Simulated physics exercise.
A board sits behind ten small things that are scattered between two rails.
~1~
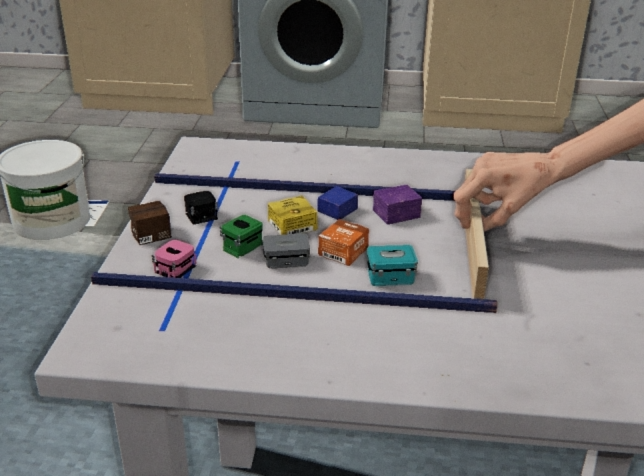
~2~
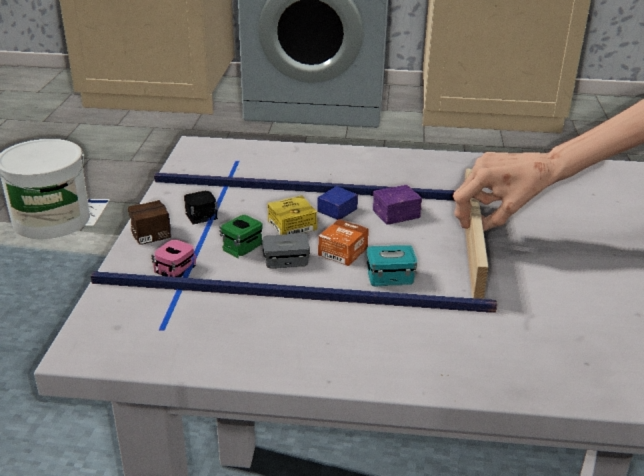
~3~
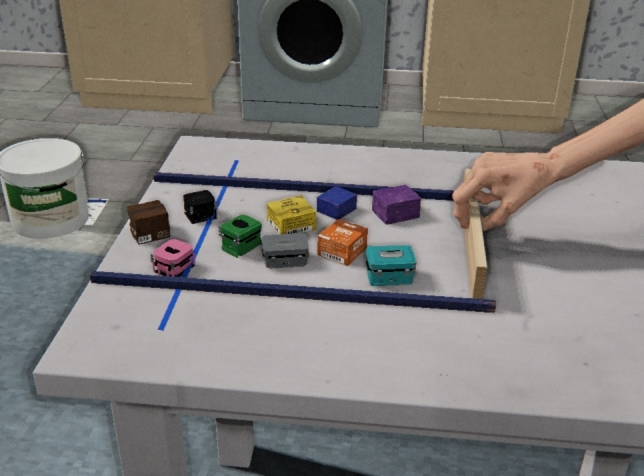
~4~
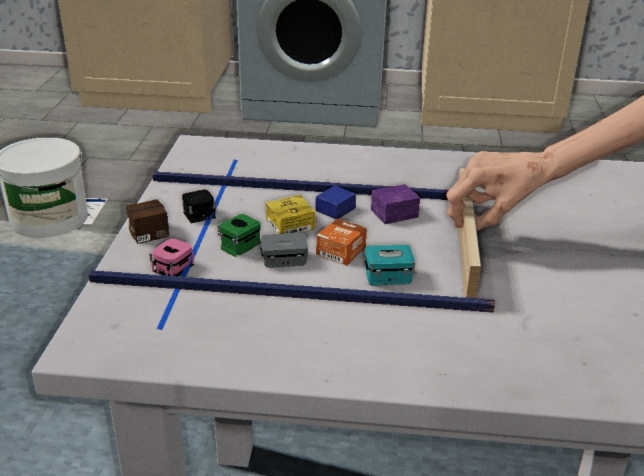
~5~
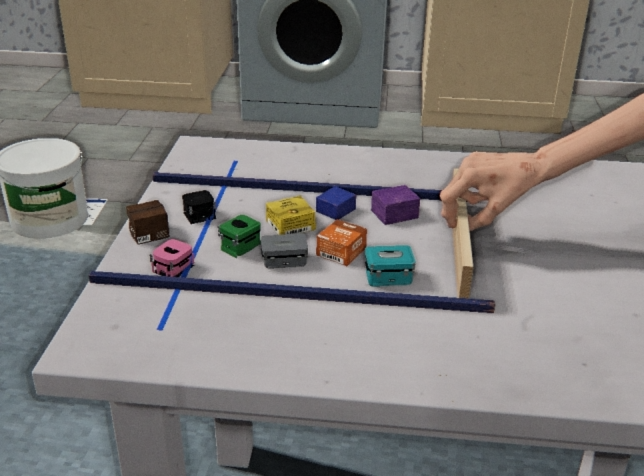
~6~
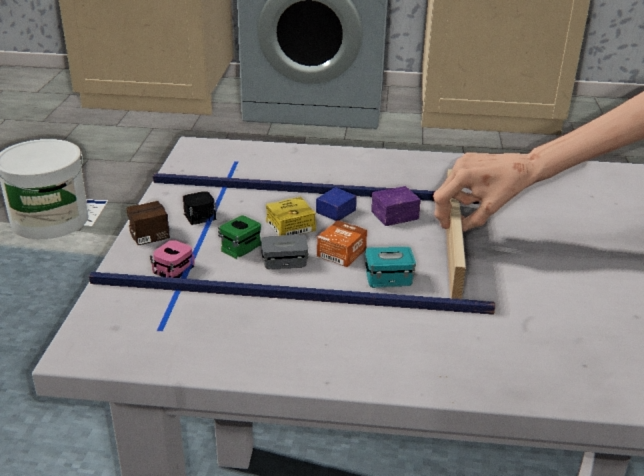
On a table, a hand slides a board slightly left behind small colourful boxes between rails.
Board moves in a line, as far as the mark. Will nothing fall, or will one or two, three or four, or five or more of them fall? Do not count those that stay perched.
One or two fall.
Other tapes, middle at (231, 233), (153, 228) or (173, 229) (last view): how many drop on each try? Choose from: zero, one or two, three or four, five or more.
Place by place: None at all, then at least five, then more than four.
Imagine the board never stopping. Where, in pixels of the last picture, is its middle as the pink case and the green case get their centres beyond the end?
Approx. (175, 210) / approx. (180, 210) for the other.
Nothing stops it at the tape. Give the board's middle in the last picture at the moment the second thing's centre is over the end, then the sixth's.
At (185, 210) for the second, at (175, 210) for the sixth.
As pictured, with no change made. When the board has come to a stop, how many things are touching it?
Tally at the end: 4.
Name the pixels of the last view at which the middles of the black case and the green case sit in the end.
Black case: (160, 207); green case: (150, 218).
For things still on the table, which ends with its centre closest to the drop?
That one is the grey case.
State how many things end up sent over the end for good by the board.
The number that fall is 1.
Soon after, none off yet; brown box at rest near (148, 223); pink case at rest near (173, 261); black case at rest near (199, 208).
In the end, the number that fall off is one or two; gone, brown box.
